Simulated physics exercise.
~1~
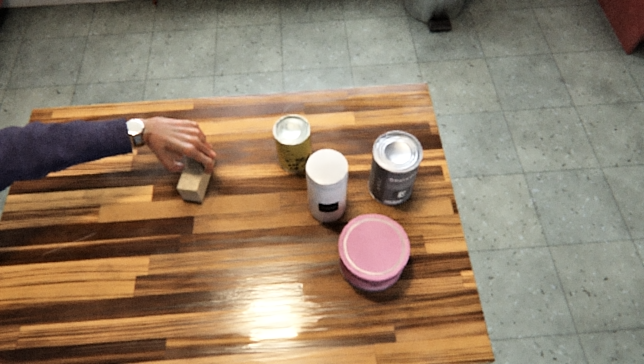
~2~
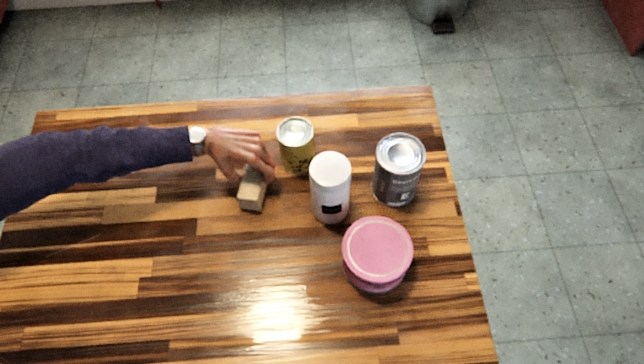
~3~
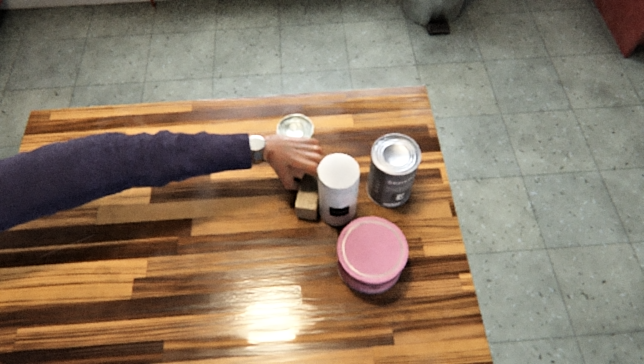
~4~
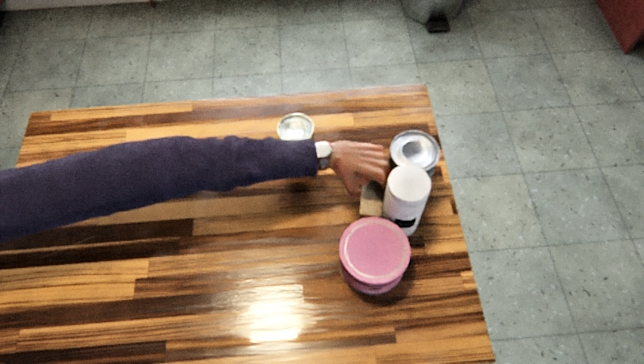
At first, a hand in a dark sleeve holds a small wooden block on the left of a striped wooden table, with a yellow tin, a white jar, a grey tin and a pink tub standing to its right. The hand slides the block rightward, closing in on the white jar. The block reaches the jar and starts to push it right. Pushed farther, the upright jar ends close against the grey tin, which has shifted slightly right. Both are still standing, the hand remains at the block, and the pink tub has stayed in its place.
